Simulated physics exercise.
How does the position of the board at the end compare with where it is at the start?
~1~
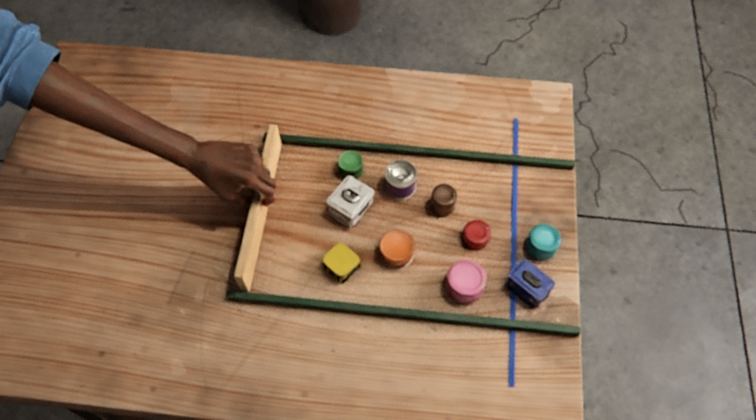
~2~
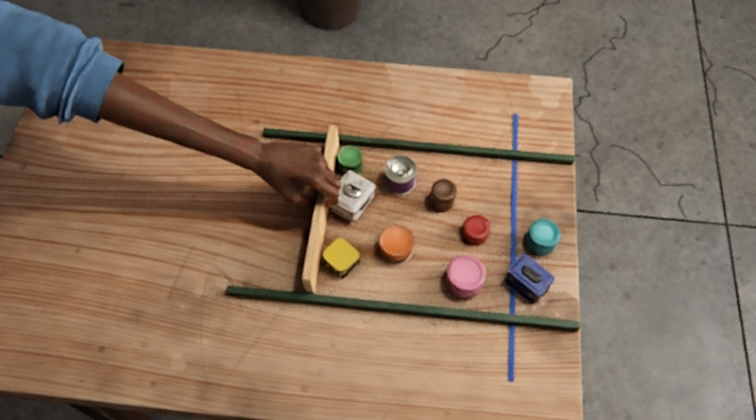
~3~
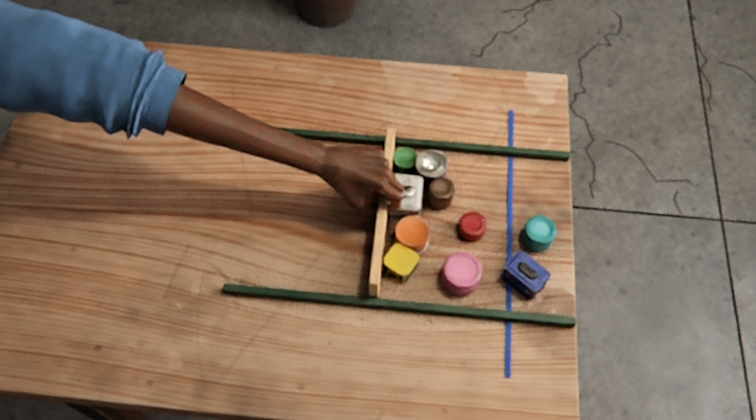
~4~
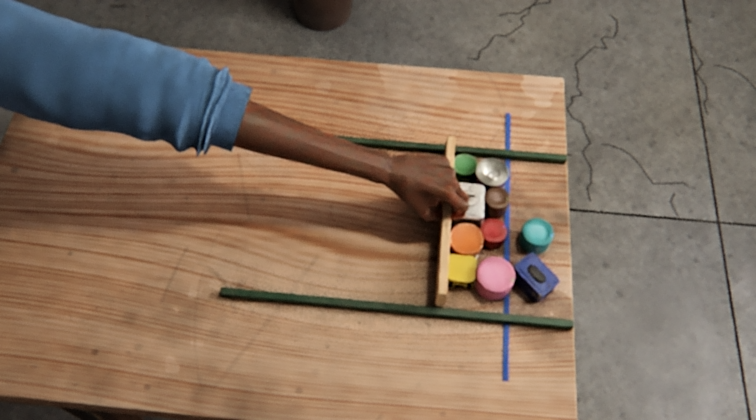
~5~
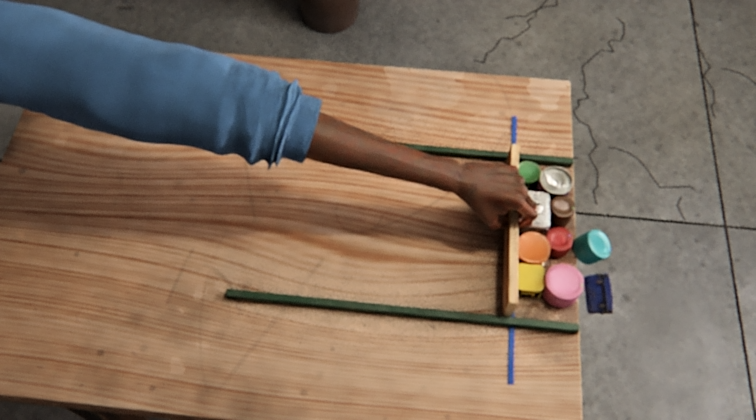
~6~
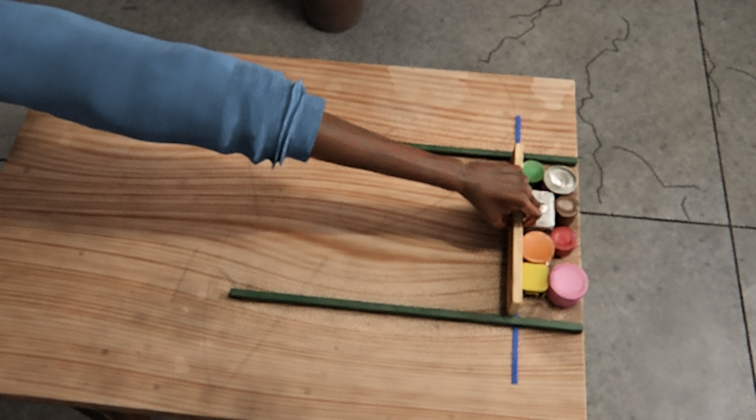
At the start the board stands well to the left of the containers, near the left part of the green rails. By the end it has moved right and stands at the blue tape line, close to the table's right edge.
